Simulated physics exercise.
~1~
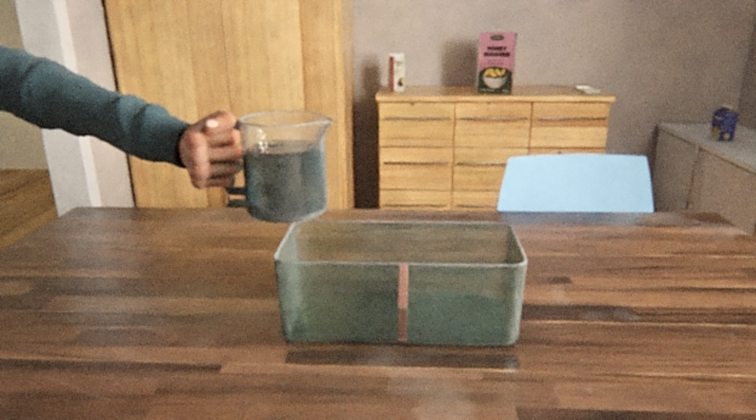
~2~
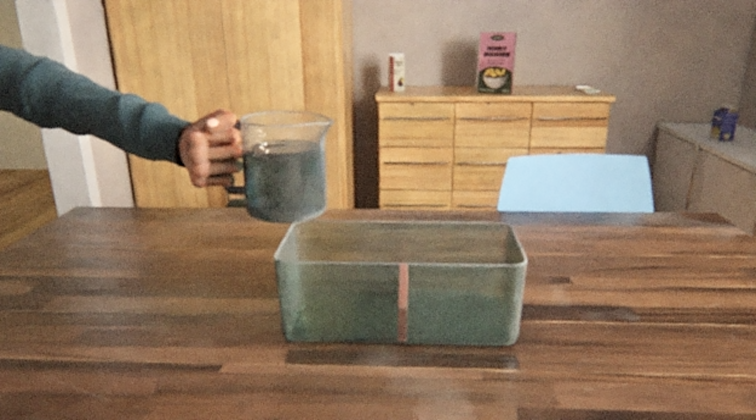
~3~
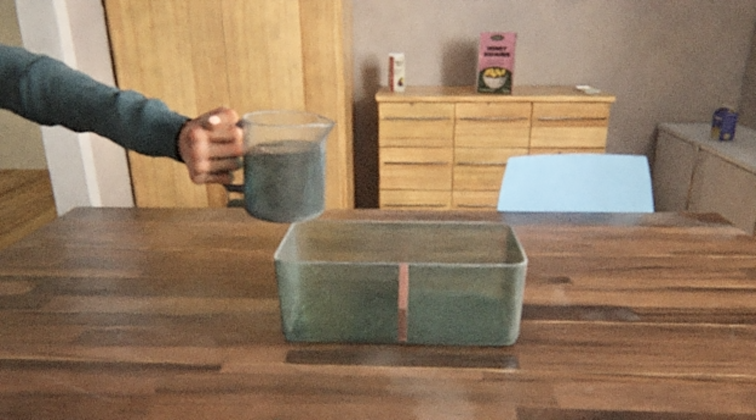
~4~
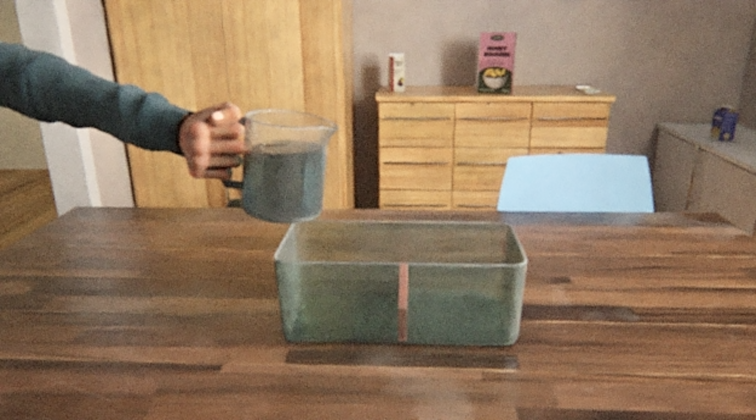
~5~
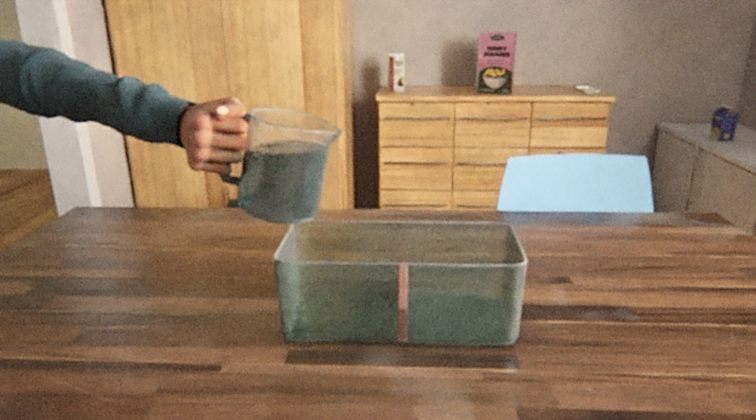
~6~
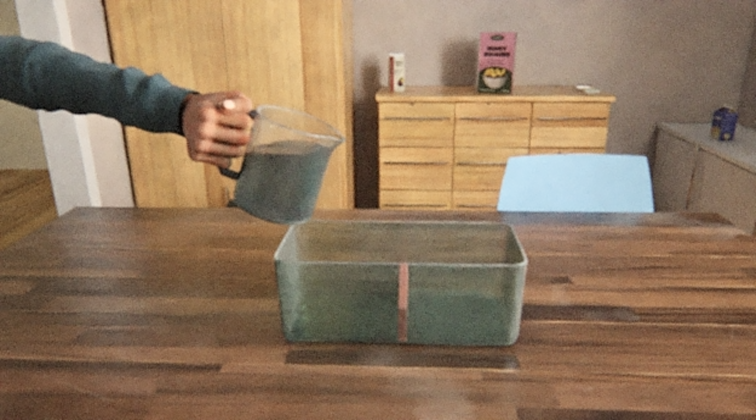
A hand in a dark teal sleeve held a clear jug of water above the left side of a long basin on a wooden table, keeping it nearly upright before slowly tilting it to the right.
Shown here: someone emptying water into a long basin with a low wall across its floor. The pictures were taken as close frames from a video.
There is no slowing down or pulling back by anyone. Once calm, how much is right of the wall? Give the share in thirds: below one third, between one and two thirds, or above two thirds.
Stops short of a third.
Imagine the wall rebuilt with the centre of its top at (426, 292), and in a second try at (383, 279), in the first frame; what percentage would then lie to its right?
Roughly 5 per cent first and roughly 55 per cent second.
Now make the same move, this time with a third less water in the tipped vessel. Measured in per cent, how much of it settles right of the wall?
5 in a hundred.
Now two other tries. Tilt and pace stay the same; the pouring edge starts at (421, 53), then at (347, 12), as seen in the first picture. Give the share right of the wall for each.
In order, roughly 65 percent and 85 percent.
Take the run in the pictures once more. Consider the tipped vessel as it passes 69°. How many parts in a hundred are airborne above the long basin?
Roughly 10 in a hundred.
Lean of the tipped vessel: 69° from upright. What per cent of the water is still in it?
Roughly 85 percent remains at that point.
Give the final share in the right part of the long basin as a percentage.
Around 10 %.
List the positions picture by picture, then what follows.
In the first frame, it leans 0°; its right rim is at (333, 120); the water meets the walls at (247, 146) and (323, 147); the long basin's rim runs from (284, 241) to (518, 244); the wall's top is at (403, 285).
In the second frame, it leans 1°; its right rim is at (333, 121); the water meets the walls at (247, 147) and (323, 148).
In the third frame, it leans 3°; its right rim is at (335, 123); the water meets the walls at (247, 147) and (323, 148).
In the fourth frame, it leans 7°; its right rim is at (338, 127); the water meets the walls at (249, 147) and (325, 148).
In the fifth frame, it leans 13°; its right rim is at (342, 132); the water meets the walls at (249, 149) and (327, 148).
In the sixth frame, it leans 19°; its right rim is at (346, 139); the water meets the walls at (249, 148) and (330, 149).
A moment on, the tilt is 69° and 87 per cent is still to pour, 4 is left of the wall and 0 right of it.
Next, the tilt is 98° and 32 per cent is still to pour, 50 is left of the wall and 6 right of it.
Then the tilt is 105° and 3 per cent is still to pour, 86 is left of the wall and 7 right of it.
Later the tilt is 105° and 0 per cent is still to pour, 90 is left of the wall and 8 right of it.
At rest 90 per cent lies left of the wall, 8 right of it and 1 outside.
